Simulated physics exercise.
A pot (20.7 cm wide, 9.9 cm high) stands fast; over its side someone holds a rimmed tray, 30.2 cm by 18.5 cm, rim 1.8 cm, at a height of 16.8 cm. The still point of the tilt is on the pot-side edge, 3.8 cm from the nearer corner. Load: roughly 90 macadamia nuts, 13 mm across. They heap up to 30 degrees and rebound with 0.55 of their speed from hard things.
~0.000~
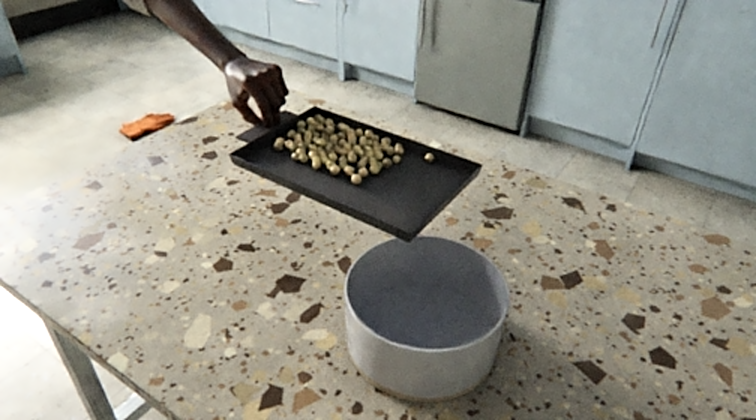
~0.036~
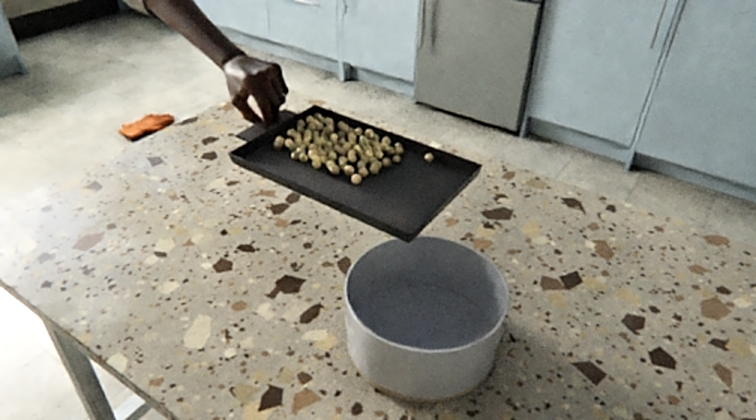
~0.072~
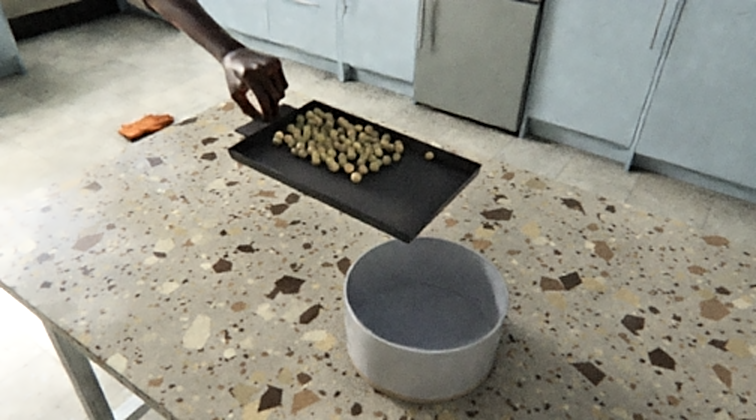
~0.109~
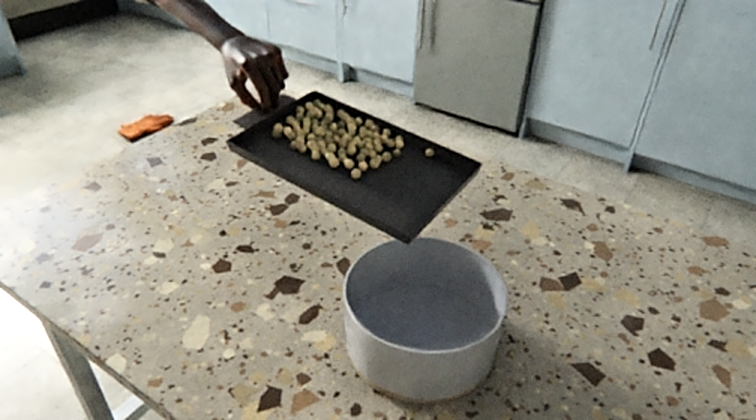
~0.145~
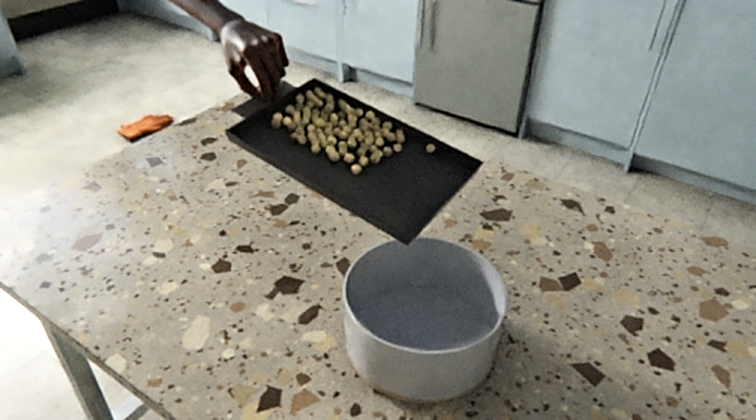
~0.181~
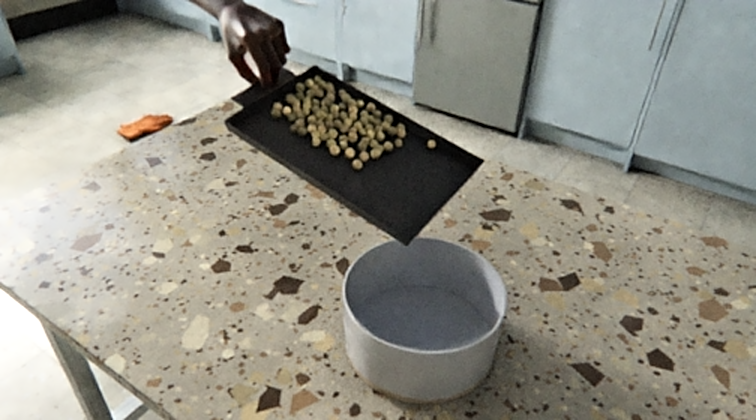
A hand held a black tray of small round nuts above a speckled counter, then lifted its left end, slanting it toward the pale pot while the nuts stayed bunched near the hand.
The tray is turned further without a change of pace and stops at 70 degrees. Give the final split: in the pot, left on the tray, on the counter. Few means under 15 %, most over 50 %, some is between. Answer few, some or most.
Pot most, tray some, counter few.
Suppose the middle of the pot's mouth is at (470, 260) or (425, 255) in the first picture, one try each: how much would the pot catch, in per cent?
Some 45 and 35 per cent.
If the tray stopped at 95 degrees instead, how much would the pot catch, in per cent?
Then about 100 per cent.
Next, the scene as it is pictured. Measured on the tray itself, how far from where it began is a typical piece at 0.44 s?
Some 5 cm.
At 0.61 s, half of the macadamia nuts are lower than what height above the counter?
Some 22 cm.
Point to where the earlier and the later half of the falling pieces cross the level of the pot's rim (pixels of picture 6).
At about (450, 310), then at (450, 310).
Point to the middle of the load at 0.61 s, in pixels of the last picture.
At about (419, 199).
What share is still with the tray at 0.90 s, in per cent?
Some 30 per cent of the load.
Then, at 0.44 s, tilt 42 degrees; the tray holds 100 %, the pot 0 %.
After 0.61 s, tilt 61 degrees; the tray holds 100 %, the pot 0 %.
After 0.90 s, tilt 70 degrees; the tray holds 30 %, the pot 65 %.
In the end, at 1.6 s, pot 70 %, tray 30 %, counter 0 %.
